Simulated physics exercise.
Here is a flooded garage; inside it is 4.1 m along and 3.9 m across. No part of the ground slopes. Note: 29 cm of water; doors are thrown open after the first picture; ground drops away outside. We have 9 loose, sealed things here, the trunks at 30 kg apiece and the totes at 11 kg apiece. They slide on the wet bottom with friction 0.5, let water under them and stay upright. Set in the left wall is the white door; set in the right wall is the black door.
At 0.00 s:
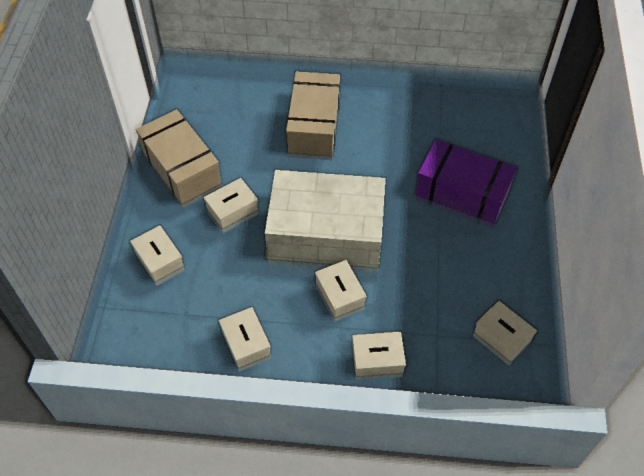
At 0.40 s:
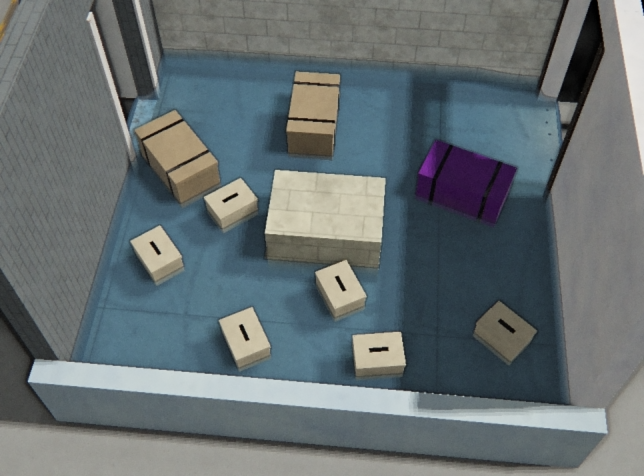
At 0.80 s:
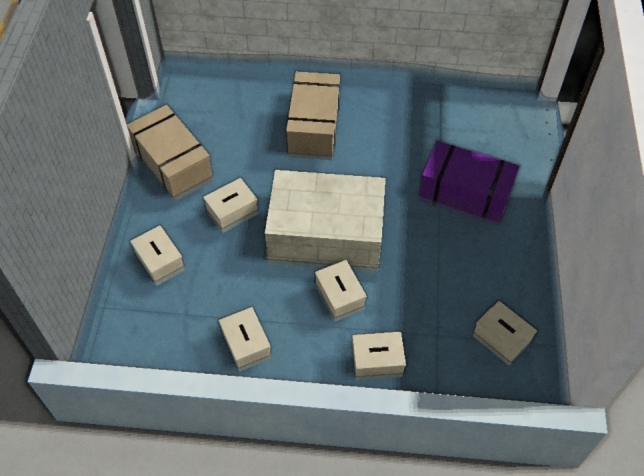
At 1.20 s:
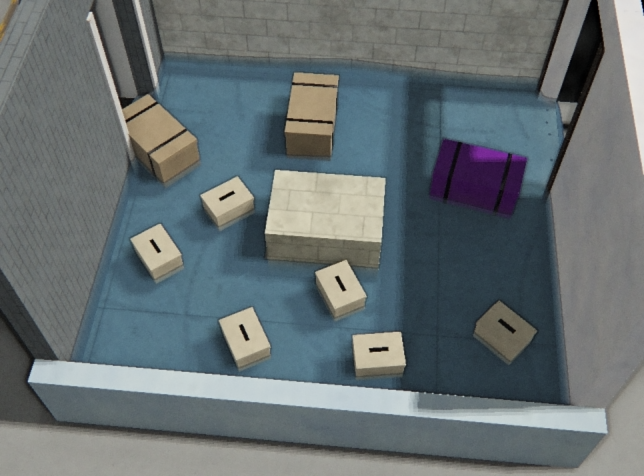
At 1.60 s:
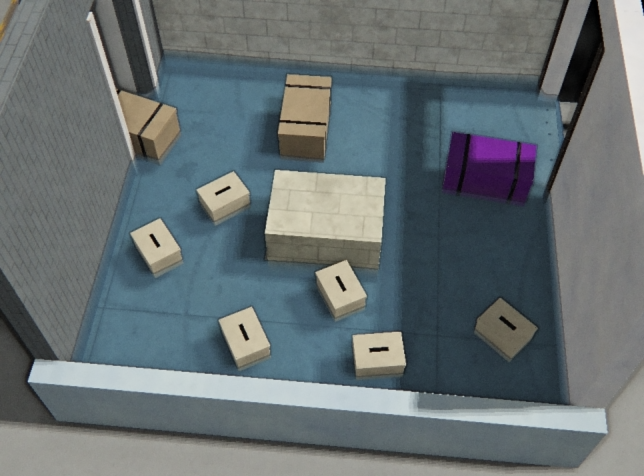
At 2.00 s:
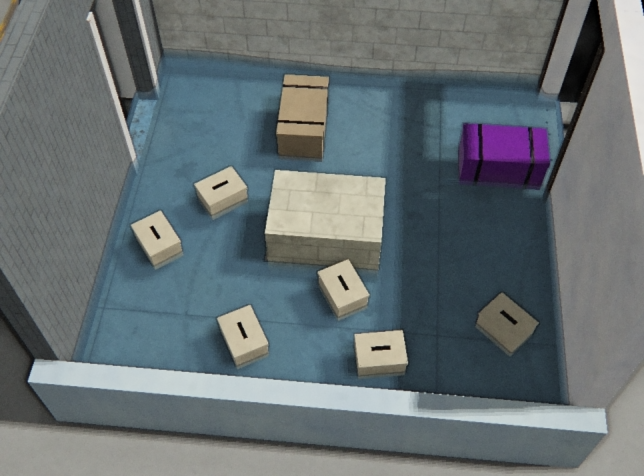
Flooded garage with doors opening on both sides, a tan trunk drifting out the left doorway, a purple trunk floating rightward.
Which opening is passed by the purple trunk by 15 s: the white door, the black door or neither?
Black doorway.
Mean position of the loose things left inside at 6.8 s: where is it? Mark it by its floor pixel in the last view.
That lands at roughly (357, 235).
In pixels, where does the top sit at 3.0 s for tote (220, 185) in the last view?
Around (229, 159).
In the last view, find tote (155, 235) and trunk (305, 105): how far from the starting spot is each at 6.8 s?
The first one: Washed out. The second one: 30 cm.
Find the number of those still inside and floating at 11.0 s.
4.
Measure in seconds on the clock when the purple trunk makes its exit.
It should be at around 3.0 seconds.
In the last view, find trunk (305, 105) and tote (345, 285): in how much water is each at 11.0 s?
Some 12 cm at the first, some 11 cm at the second.
After 3.0 s the purple trunk has gone out by the black door; 2 of 9 are out; 7 afloat.
After 6.8 s the purple trunk has gone out by the black door; 3 of 9 are out; 6 afloat.
After 11.0 s the purple trunk has gone out by the black door; 5 of 9 are out; 4 afloat.
After 15.0 s the purple trunk has gone out by the black door; 5 of 9 are out; 1 afloat.
